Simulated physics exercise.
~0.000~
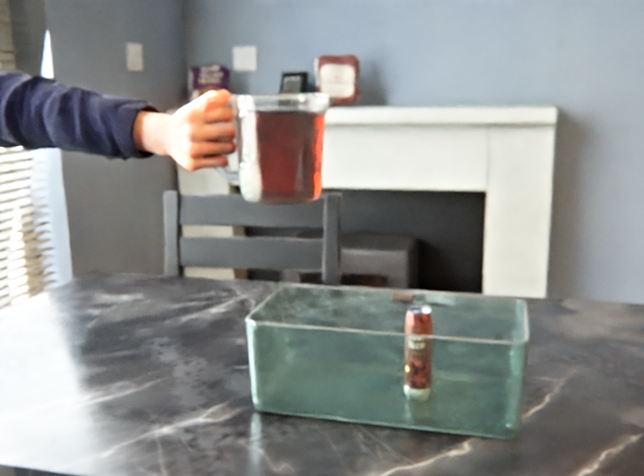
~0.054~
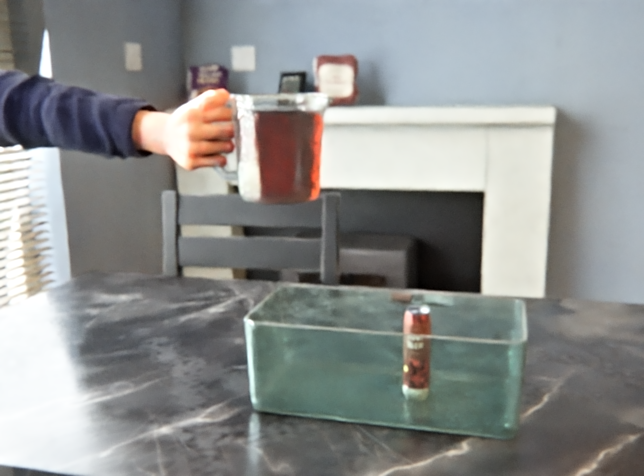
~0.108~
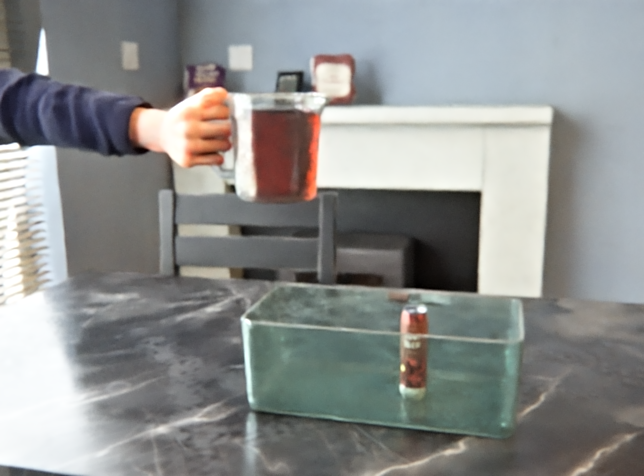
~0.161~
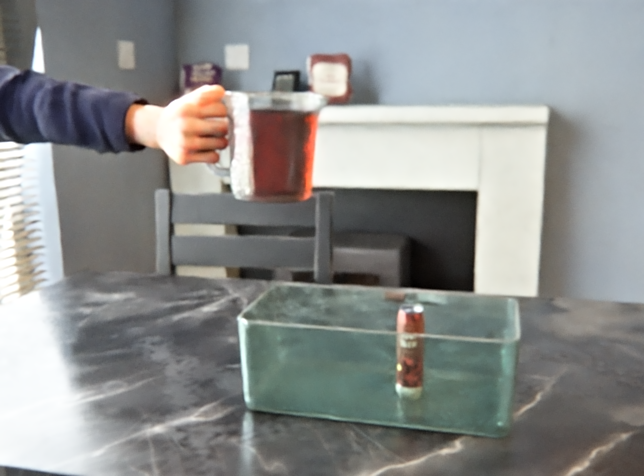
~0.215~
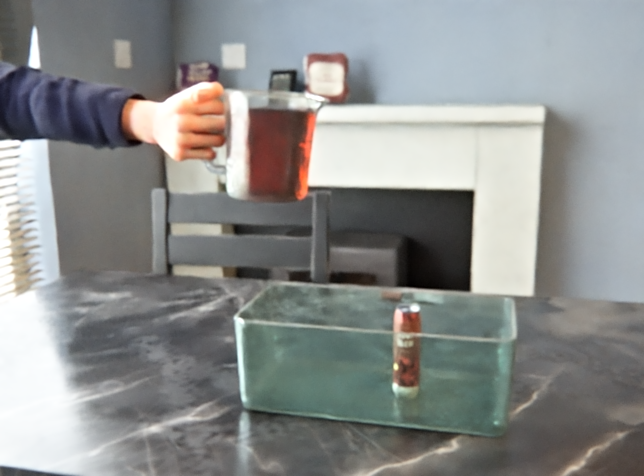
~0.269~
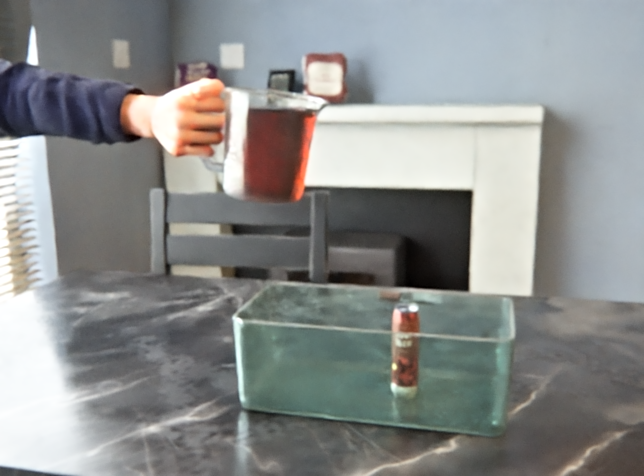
In this clip, a hand in a dark sleeve holds a glass pitcher of reddish-brown tea above a marbled table, where a small tin stands at a clear oblong basin, and gradually tilts the pitcher slightly to the right.
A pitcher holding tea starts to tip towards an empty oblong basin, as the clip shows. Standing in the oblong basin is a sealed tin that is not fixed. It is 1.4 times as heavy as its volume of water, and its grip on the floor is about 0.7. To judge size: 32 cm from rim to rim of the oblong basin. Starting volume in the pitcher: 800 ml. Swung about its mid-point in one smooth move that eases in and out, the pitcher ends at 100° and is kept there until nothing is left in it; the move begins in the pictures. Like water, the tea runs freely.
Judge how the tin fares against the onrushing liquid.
It fails to stay erect.
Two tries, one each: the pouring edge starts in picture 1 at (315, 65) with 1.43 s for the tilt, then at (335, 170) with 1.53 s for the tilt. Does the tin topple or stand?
In the first try it comes down; in the second it remains standing.
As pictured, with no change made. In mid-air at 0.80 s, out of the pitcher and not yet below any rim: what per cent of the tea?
About 12 per cent.
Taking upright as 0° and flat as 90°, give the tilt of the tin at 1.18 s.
The tilt is near 0°.
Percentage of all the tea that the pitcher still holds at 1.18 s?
Near 38 in a hundred.
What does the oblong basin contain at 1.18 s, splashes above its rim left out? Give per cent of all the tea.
My estimate is about 38 percent.
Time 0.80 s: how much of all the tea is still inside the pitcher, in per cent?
I'd estimate some 86 % remains.
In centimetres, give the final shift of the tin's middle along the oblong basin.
In the end the tin's centre has shifted about 6.5 centimetres.
Then, 0.80 s in, the tilt is 53° and 86 per cent is still to pour; the tin stands where it began.
Then, 1.18 s in, the tilt is 88° and 37 per cent is still to pour; the tin stands where it began.
Then, 1.59 s in, the tilt is 100° and 4 per cent is still to pour; the tin leans 45°.
Then, 2.03 s in, the tilt is 100° and 0 per cent is still to pour; the tin lies on its side.
Finally, the tin lies on its side.
